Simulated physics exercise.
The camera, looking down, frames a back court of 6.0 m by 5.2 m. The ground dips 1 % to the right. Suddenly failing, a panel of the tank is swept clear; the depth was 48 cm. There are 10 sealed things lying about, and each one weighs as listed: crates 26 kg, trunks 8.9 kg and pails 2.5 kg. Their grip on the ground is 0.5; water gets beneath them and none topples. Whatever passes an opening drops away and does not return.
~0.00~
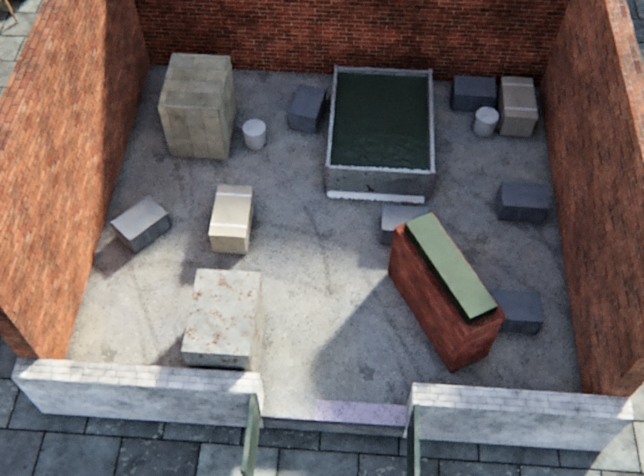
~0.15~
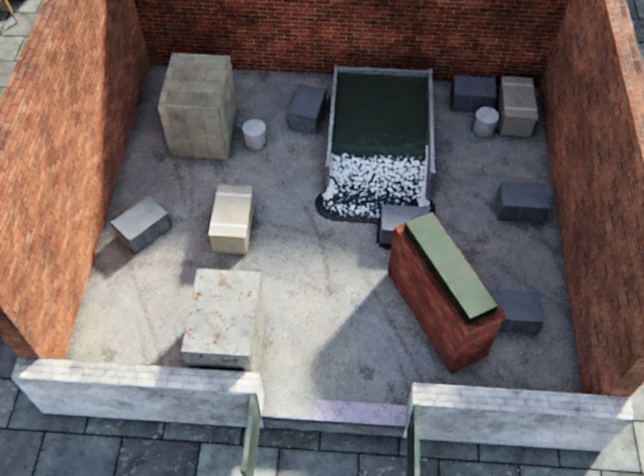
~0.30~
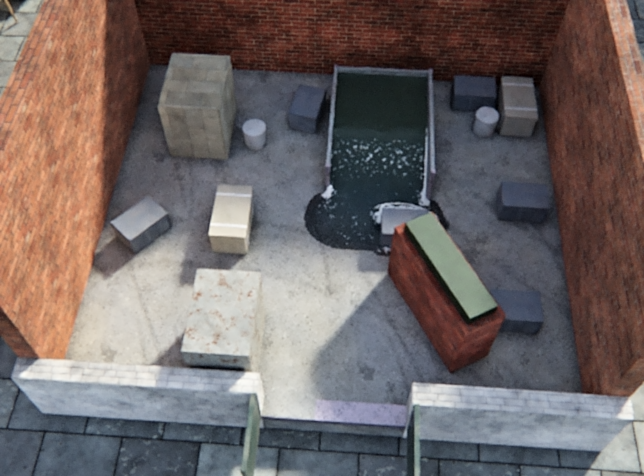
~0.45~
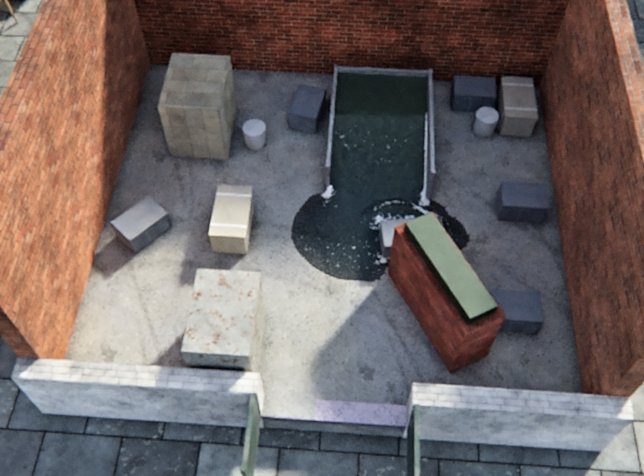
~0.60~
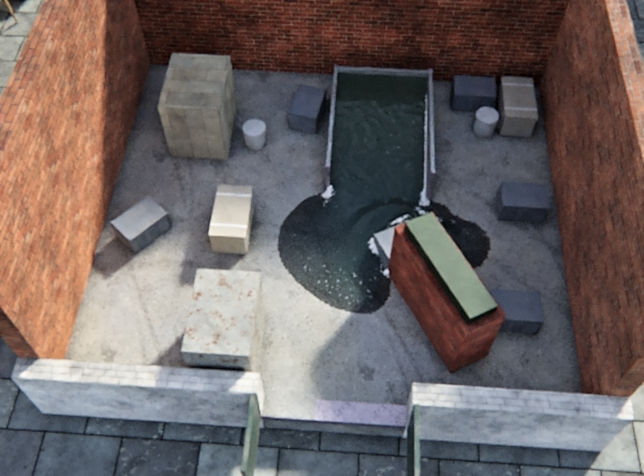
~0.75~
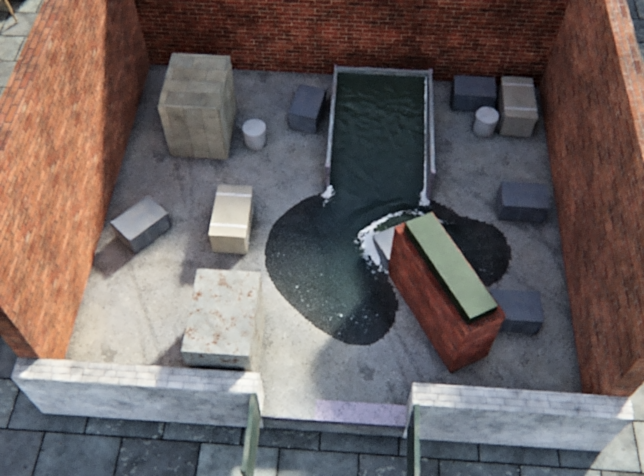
Dark water bursts from the tank's open front and spreads around a block across the courtyard floor.
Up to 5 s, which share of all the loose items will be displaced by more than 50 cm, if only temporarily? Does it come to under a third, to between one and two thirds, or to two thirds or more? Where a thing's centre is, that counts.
The count will not reach a third.
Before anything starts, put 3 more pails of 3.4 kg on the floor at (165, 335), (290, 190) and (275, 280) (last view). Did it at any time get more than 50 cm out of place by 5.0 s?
In order: Within it, within it, beyond it.
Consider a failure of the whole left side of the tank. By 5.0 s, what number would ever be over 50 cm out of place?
Then 4 of them would.
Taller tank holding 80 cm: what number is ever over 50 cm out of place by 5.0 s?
That would make 2 of them.
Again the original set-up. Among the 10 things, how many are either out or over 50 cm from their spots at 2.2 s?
I count 0.
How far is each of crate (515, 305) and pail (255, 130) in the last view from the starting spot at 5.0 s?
In turn: 20 cm, 0 cm.
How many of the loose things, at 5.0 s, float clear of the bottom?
It comes to 0.
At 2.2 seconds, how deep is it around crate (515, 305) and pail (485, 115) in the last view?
Close to 7 and 0 centimetres.
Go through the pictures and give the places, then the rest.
A crate at (405, 218), on the bottom; a crate at (139, 218), on the bottom; 2.4 m2 under water; 0 of 10 have shifted, in the first frame.
A crate at (405, 218), on the bottom; a crate at (139, 218) rests on the ground; water covers 3.0 m2; 0 of 10 have shifted, in the second frame.
A crate at (406, 222) rests on the ground, 5 cm from its start; a crate at (139, 218) rests on the ground; 3.5 m2 under water; 0 of 10 have shifted, in the third frame.
A crate at (406, 232), on the bottom, 21 cm from its start; a crate at (139, 218), on the bottom; 4.3 m2 under water; 1 of 10 have shifted, in the fourth frame.
A crate at (402, 238), on the bottom, 31 cm from its start; a crate at (139, 218), on the bottom; 5.2 m2 under water; 1 of 10 have shifted, in the fifth frame.
A crate at (401, 239) rests on the ground, 32 cm from its start; a crate at (139, 218), on the bottom; water covers 6.4 m2; 1 of 10 have shifted, in the sixth frame.
After 1.1 s 0 of 10 are over 50 cm from their spots; 0 afloat.
After 2.2 s 0 of 10 are over 50 cm from their spots; 0 afloat.
After 3.5 s 0 of 10 are over 50 cm from their spots; 0 afloat.
After 5.0 s 0 of 10 are over 50 cm from their spots, and 0 have been at some point; 0 afloat.
